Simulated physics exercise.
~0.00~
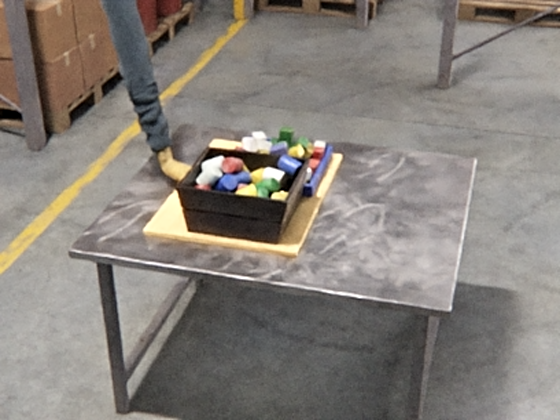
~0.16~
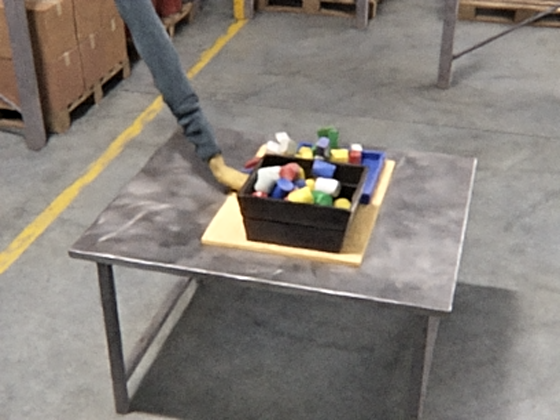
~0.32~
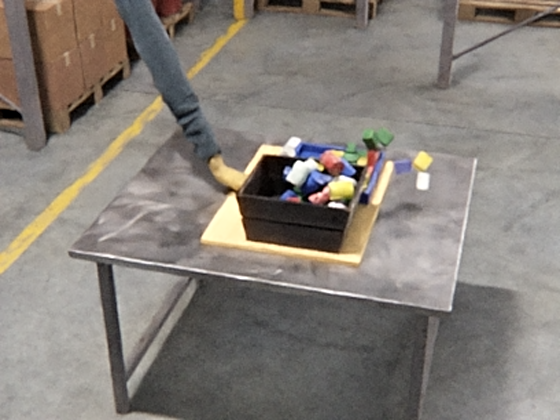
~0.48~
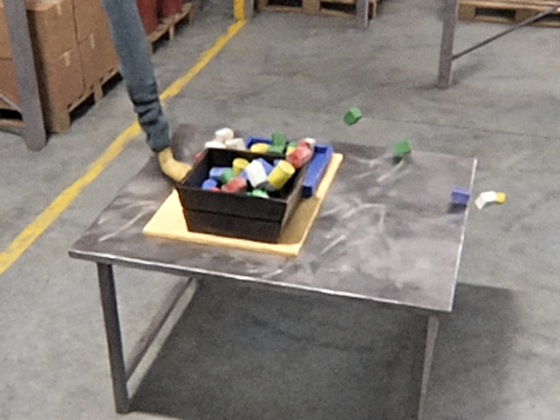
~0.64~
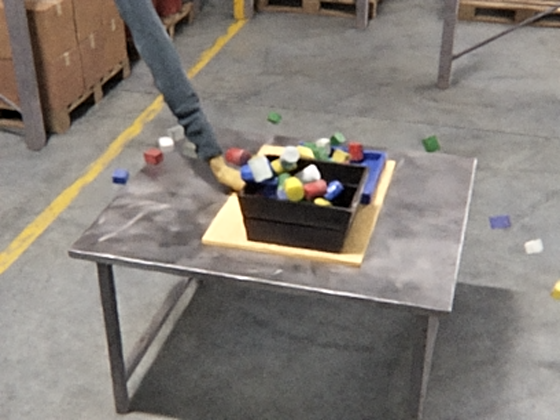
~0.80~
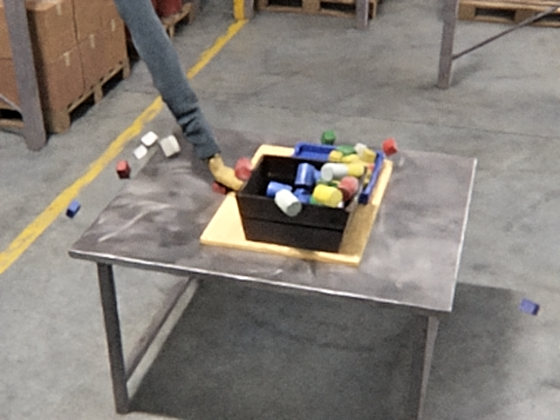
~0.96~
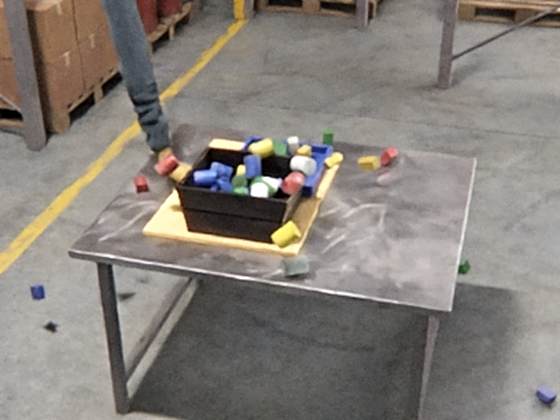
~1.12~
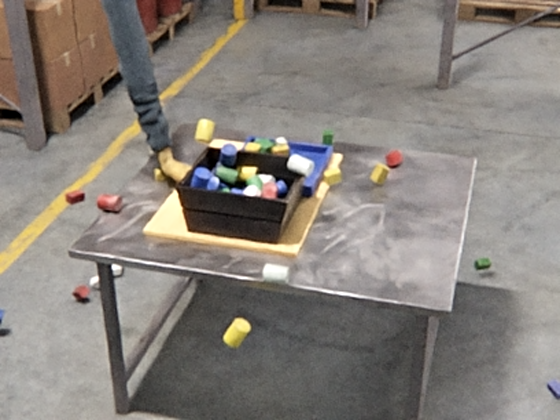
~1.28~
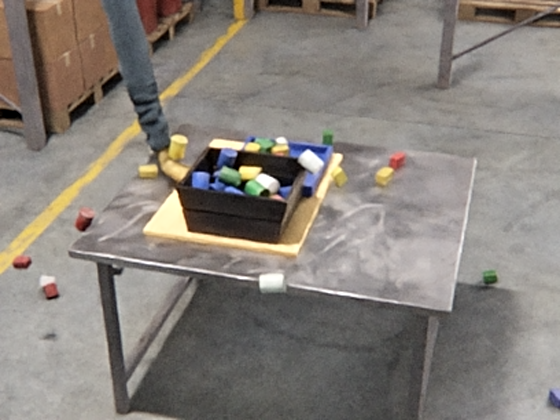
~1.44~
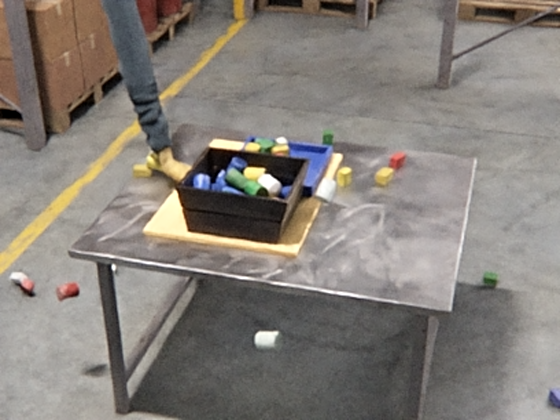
A board carrying two crates slides right and back twice, scattering many small colourful pieces.
